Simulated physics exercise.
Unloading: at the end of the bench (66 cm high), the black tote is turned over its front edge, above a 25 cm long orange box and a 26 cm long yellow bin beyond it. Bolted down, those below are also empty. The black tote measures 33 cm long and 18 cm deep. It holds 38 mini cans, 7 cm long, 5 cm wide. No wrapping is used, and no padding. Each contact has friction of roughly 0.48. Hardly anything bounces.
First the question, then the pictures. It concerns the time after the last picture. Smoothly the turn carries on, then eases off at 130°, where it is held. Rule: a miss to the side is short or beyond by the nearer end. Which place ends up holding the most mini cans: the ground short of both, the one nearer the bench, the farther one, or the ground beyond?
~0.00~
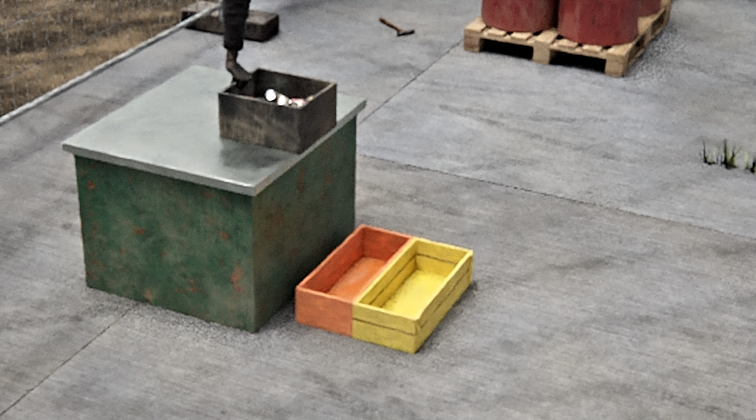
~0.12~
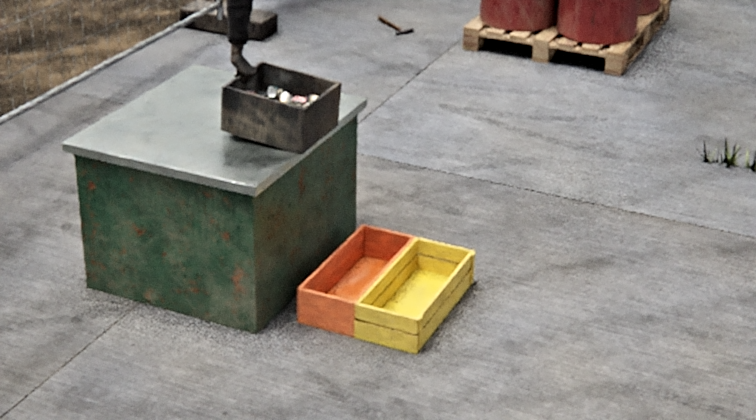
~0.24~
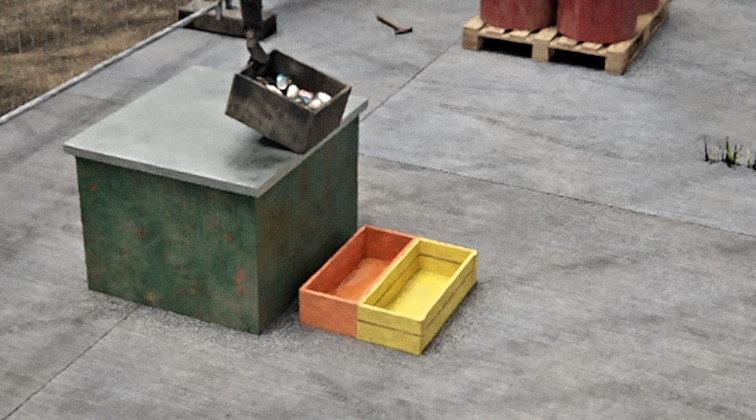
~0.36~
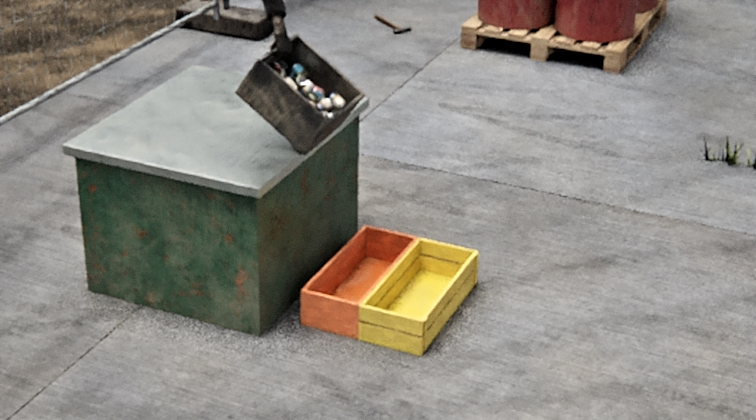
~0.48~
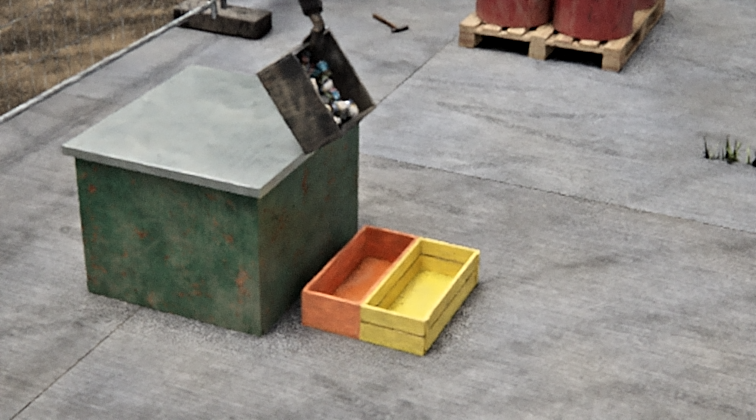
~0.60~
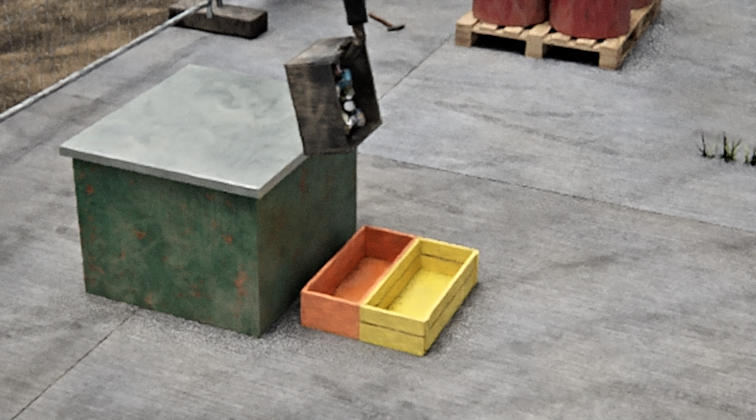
Second.
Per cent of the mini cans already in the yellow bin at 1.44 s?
Estimated fraction: Some 85 percent.
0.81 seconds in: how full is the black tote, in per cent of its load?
Still in there: Some 80 per cent.
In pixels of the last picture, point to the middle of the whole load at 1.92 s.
(423, 301).
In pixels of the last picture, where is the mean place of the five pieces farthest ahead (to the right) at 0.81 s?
The five leading pieces sit around (389, 159) in the last view.
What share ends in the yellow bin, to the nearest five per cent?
85 %.
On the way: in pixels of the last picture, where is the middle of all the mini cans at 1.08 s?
Look near pixel (405, 250).
After 0.81 s, tilt 111°; 30 still in the black tote and 8 in the air.
After 1.08 s, tilt 130°; 4 still in the black tote, 12 in the yellow bin, 2 on the ground beyond the yellow bin and 20 in the air.
After 1.44 s, tilt 130°; 4 in the orange box, 32 in the yellow bin and 2 on the ground beyond the yellow bin.
When it is over (at 1.92 s), 4 in the orange box, 32 in the yellow bin and 2 on the ground beyond the yellow bin.
